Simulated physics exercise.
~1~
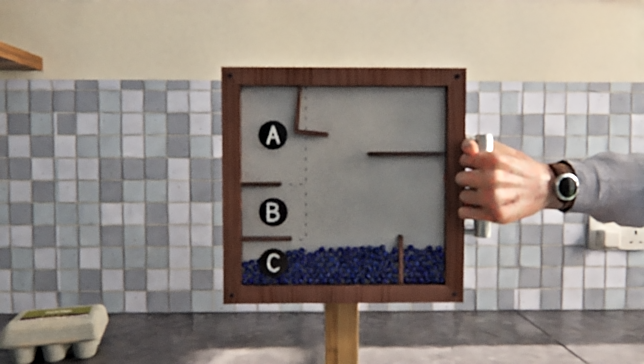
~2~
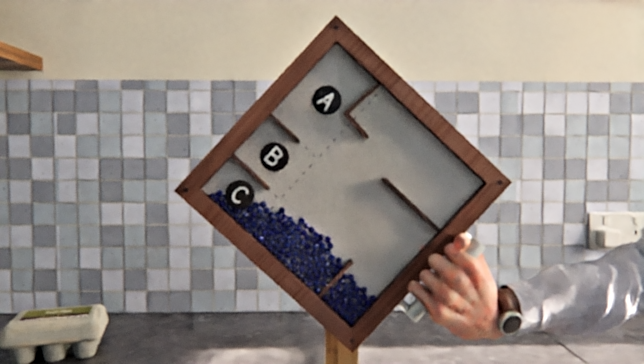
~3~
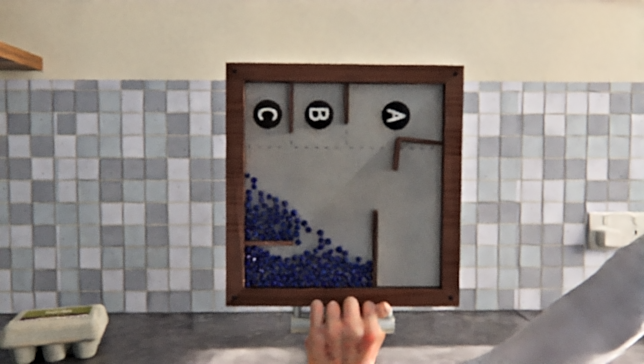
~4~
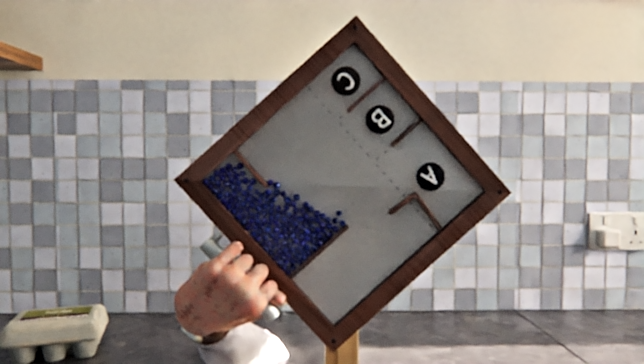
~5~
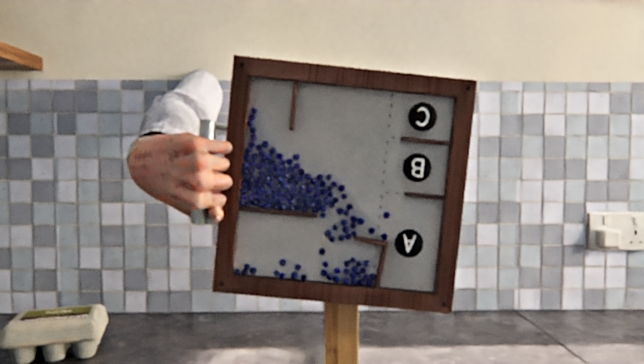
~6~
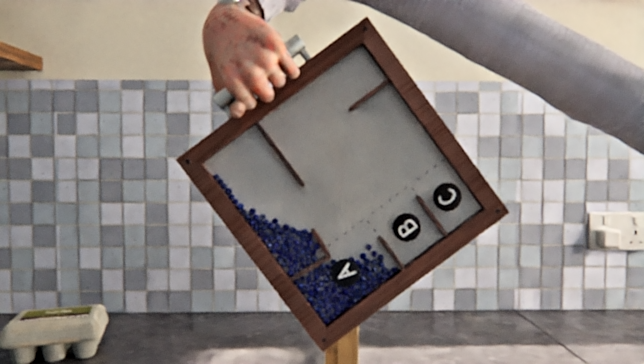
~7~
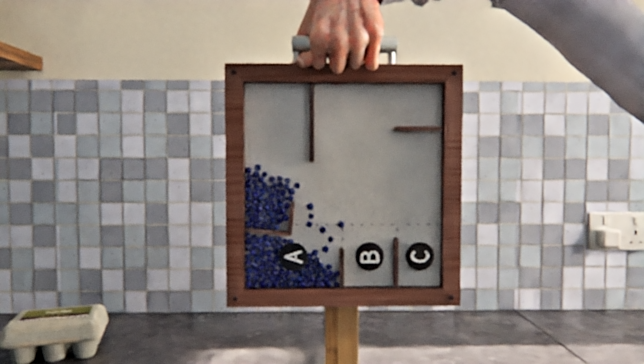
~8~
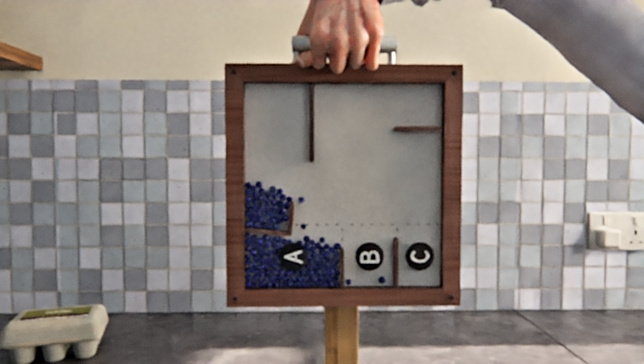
Dark blue beads tumble as a hand turns the case clockwise, mostly filling pocket A.
